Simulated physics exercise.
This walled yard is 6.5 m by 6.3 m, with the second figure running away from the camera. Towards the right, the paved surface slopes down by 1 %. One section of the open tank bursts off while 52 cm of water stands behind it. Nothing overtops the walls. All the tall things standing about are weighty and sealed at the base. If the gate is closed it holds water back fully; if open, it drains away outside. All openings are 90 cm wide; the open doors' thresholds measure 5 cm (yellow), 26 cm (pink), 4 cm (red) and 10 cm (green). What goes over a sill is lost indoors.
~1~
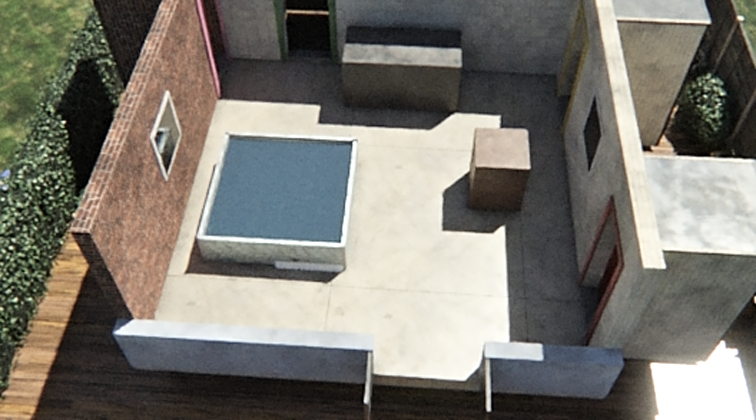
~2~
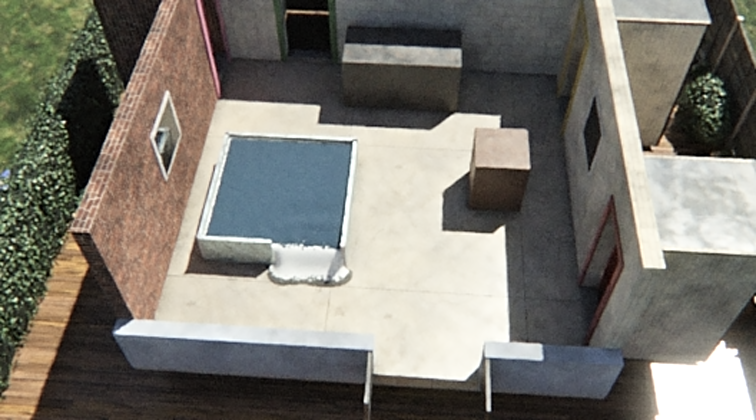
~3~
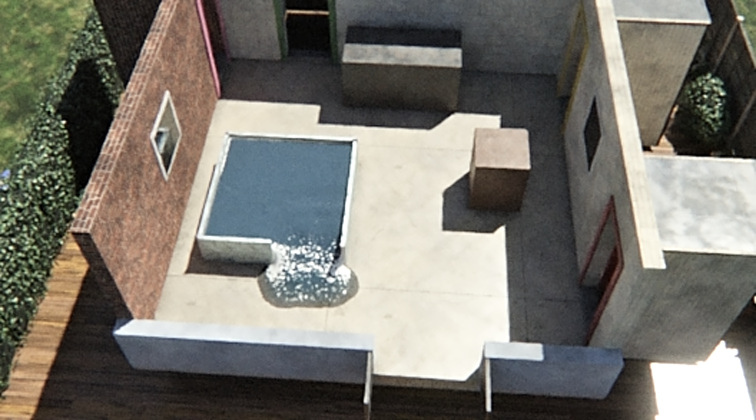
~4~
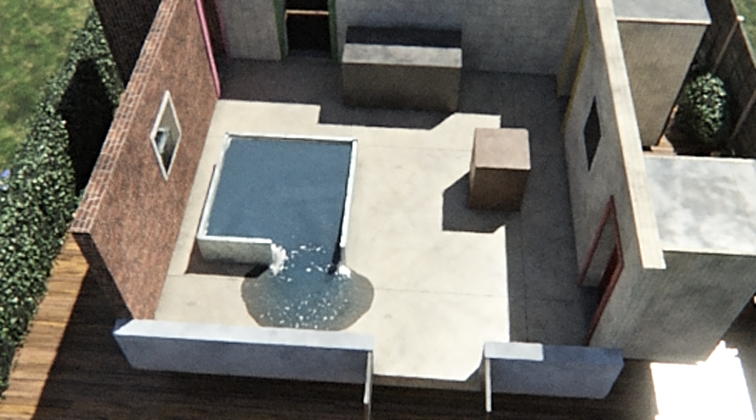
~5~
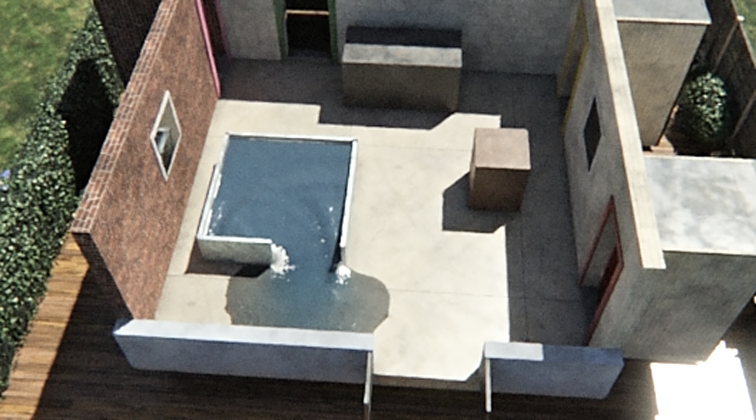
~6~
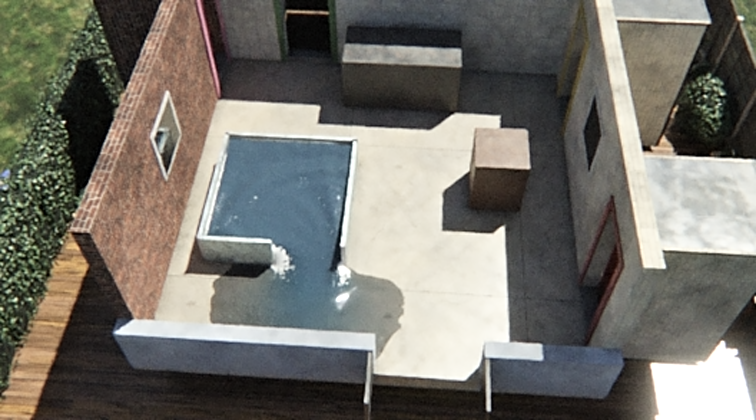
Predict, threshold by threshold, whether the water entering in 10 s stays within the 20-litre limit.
Yellow door: Falls short; pink door: Falls short; red door: Tops the amount; green door: Falls short.
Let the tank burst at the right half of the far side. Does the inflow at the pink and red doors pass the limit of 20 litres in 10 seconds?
Compared with the limit, pink is lower and red is lower.
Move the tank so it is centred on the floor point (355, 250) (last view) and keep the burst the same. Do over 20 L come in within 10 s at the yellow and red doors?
Lab note: Yellow door limit not exceeded; red door limit not exceeded.
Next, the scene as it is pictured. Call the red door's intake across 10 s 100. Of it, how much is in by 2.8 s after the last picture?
I'd say close to 15 percent.
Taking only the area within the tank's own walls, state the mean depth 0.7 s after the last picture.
40 cm.
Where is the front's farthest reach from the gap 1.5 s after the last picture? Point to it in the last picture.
(569, 371).
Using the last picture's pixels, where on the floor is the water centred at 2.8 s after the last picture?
Centre: Approx. (304, 254) px.
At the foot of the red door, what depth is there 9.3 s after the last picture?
9.0 cm.
Then, 0.7 s after the last picture water covers 15 % of the floor and is deepest (36 cm) near (309, 342); yellow door not reached, pink door not reached, red door not reached, green door not reached.
Then, 1.5 s after the last picture water covers 25 % of the floor and is deepest (35 cm) near (309, 342); yellow door not reached, pink door not reached, red door not reached, green door not reached.
Then, 2.8 s after the last picture water covers 40 % of the floor and is deepest (24 cm) near (295, 353); yellow door not reached, pink door not reached, red door 14 cm at the sill, 28 L in, green door not reached.
Then, 5.3 s after the last picture water covers 55 % of the floor and is deepest (18 cm) near (307, 354); yellow door 2 cm at the sill, 0 L in, pink door 6 cm at the sill, 0 L in, red door 12 cm at the sill, 128 L in, green door 7 cm at the sill, 0 L in.
Then, 9.3 s after the last picture water covers 80 % of the floor and is deepest (10 cm) near (333, 344); yellow door 4 cm at the sill, 0 L in, pink door 5 cm at the sill, 0 L in, red door 9 cm at the sill, 224 L in, green door 8 cm at the sill, 0 L in.
